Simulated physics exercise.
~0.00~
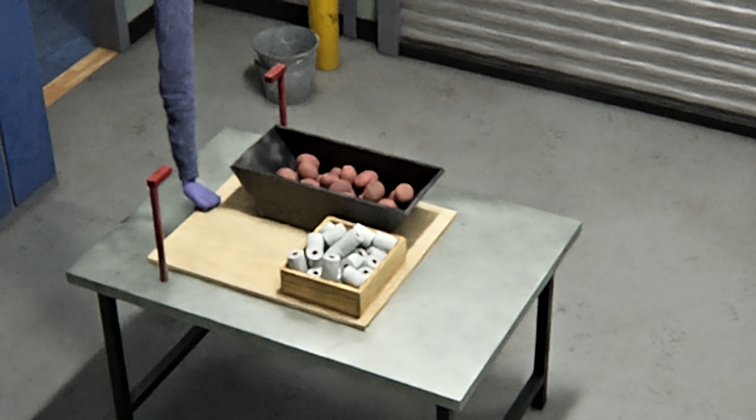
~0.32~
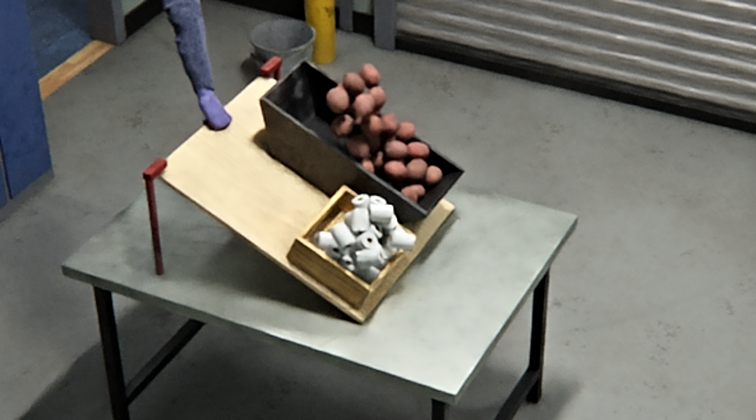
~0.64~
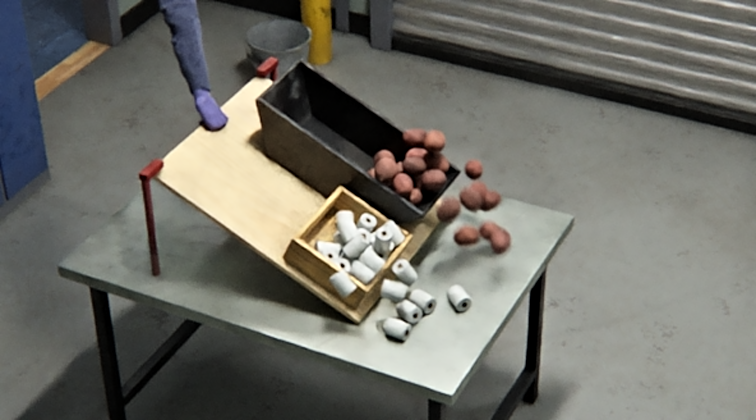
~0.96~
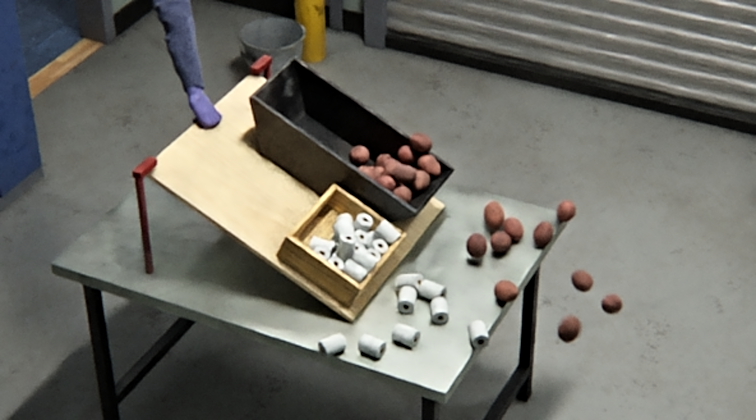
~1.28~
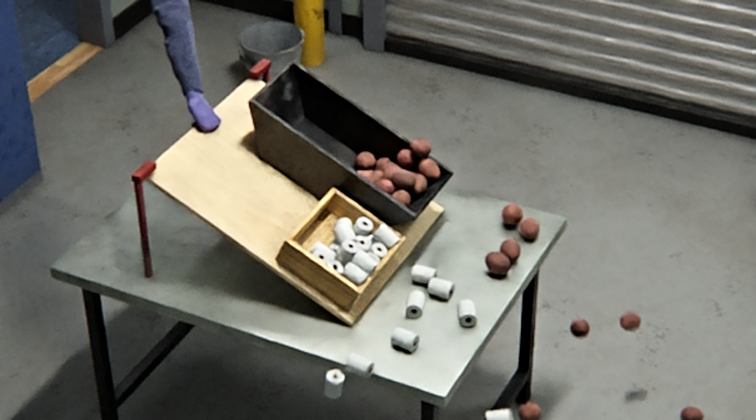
Red potatoes and white paper rolls spilled out when a gloved hand tipped up the left side of a board on a table, tumbling from a black basket and a wooden one across the tabletop and onto the floor, though many stayed inside both.
